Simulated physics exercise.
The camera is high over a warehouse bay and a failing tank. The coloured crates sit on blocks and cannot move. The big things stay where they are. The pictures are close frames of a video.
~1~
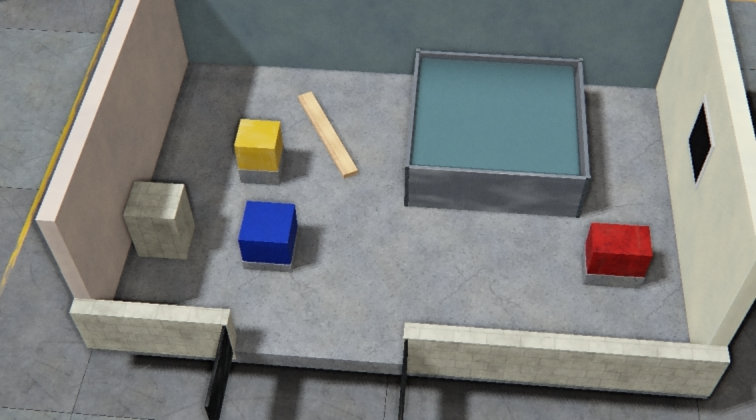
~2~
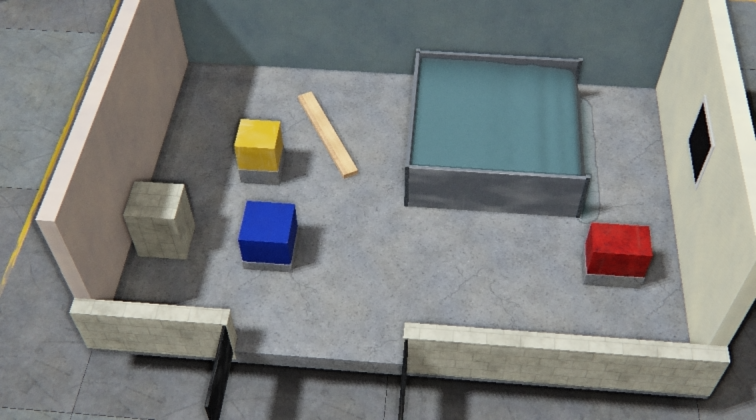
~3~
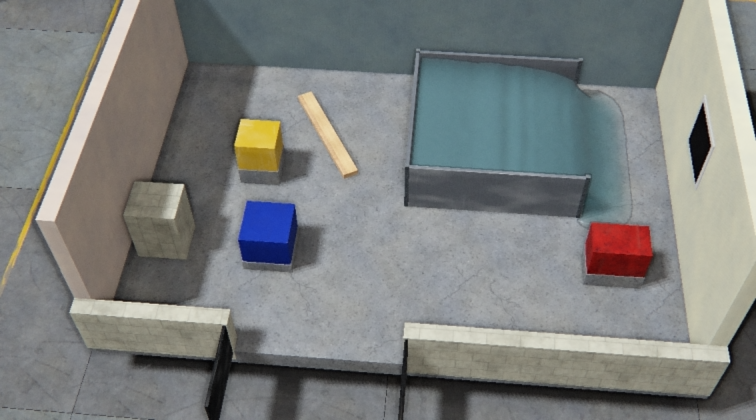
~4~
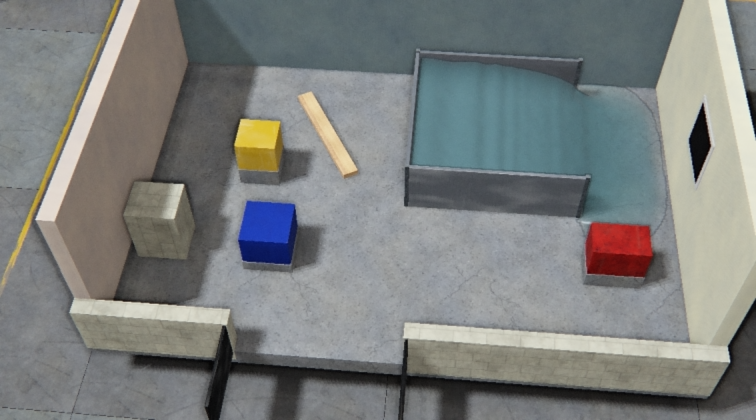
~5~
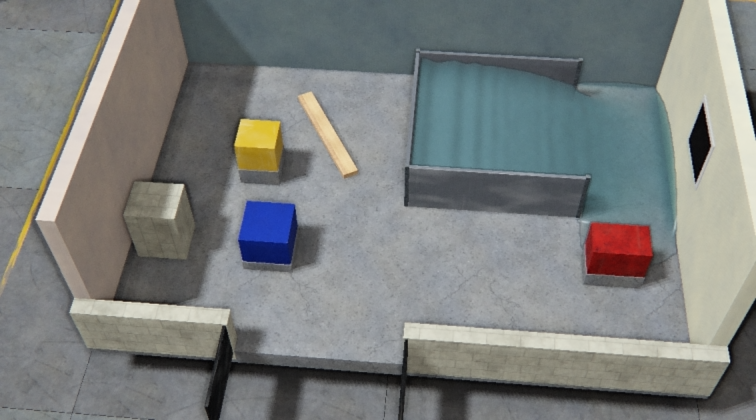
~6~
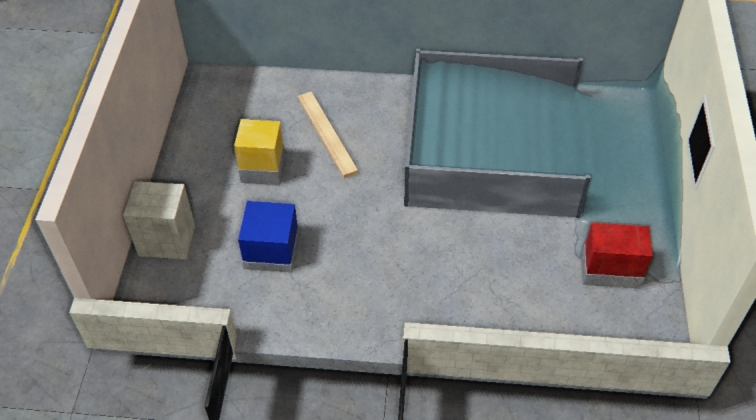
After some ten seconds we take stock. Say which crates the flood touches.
The red crate gets wet; the yellow crate stays dry; the blue crate gets wet.
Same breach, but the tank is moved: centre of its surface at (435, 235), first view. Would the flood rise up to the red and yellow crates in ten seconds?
In short: The red one takes water, the yellow one stays dry.
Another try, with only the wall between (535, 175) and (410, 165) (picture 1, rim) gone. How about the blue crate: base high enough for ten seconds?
In short: Blue crate stays dry.
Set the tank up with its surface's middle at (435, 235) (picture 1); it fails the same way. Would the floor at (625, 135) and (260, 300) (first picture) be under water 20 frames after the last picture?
As listed: Covered, not flooded.
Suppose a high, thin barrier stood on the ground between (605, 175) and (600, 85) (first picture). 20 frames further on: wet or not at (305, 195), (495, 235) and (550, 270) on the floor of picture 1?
In turn: Dry, awash, covered.
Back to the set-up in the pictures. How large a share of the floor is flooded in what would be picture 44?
I make it 95 per cent.
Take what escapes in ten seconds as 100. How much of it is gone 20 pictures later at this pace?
Near 0 in a hundred.
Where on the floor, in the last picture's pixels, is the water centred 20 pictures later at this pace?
At about (532, 179).
A moment on, water covers 15 % of the floor; the red crate water round its plinth, the yellow crate not reached, the blue crate not reached.
Next, water covers 25 % of the floor; the red crate water round its plinth, the yellow crate not reached, the blue crate not reached.
Then, water covers 65 % of the floor; the red crate water round its plinth, the yellow crate not reached, the blue crate not reached.
Later, water covers 95 % of the floor; the red crate water round its plinth, the yellow crate water round its plinth, the blue crate water round its plinth.
In the end, water covers 100 % of the floor; the red crate was topped, the yellow crate stayed above the water, the blue crate was topped.
